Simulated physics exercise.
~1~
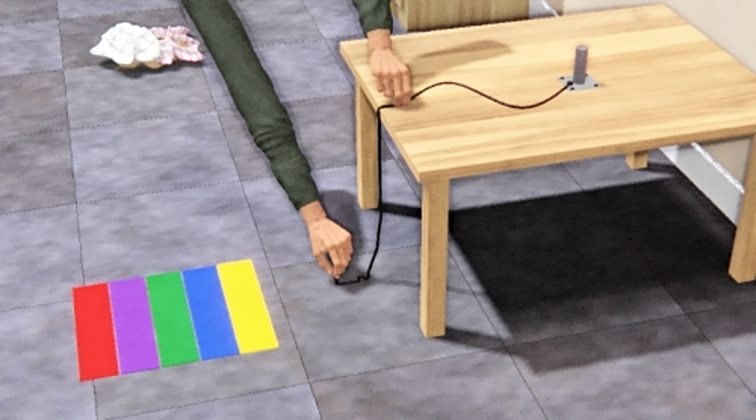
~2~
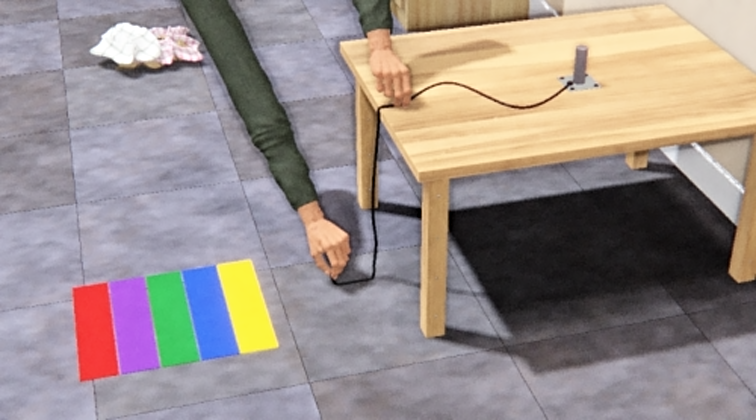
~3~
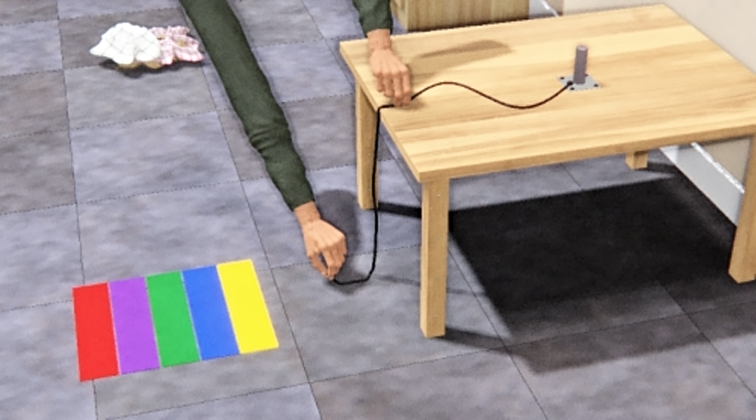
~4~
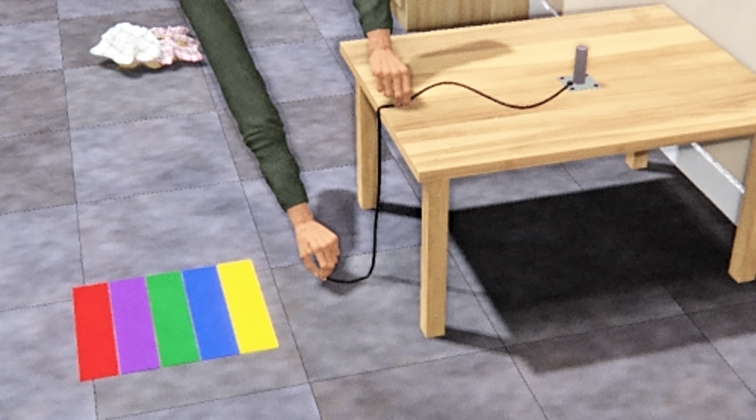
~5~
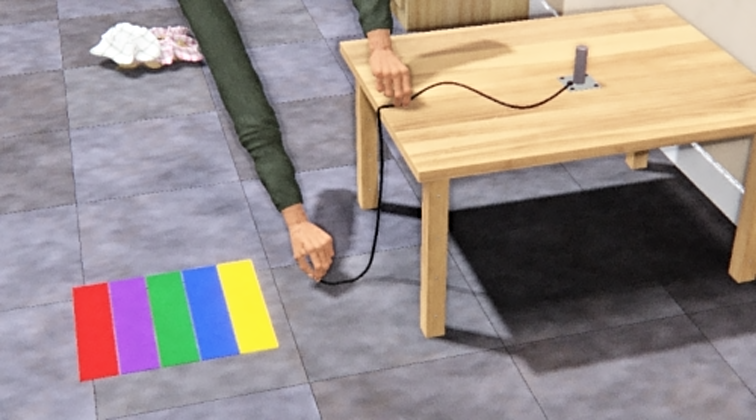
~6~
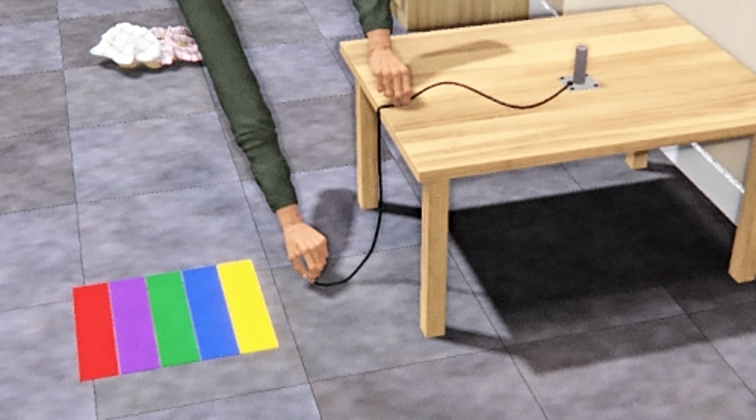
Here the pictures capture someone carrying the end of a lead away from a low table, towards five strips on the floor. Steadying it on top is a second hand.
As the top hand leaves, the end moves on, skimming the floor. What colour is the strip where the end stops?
It is purple.
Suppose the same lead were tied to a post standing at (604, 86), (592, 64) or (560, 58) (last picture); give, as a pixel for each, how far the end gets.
(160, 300), (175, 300) and (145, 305), roughly.
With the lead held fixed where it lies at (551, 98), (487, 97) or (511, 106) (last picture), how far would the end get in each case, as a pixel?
First try near (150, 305), second near (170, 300), third near (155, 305).
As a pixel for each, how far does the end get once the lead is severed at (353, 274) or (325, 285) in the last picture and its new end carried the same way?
In order, about (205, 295) and about (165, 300).
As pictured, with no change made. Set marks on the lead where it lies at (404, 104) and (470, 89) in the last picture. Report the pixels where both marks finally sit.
At (348, 133), then (433, 101).
Early on, end near (192, 296); over blue.
Midway, end near (156, 302); over green.
At the end of the slack, end near (134, 306); over purple. It gets as far as the purple strip.
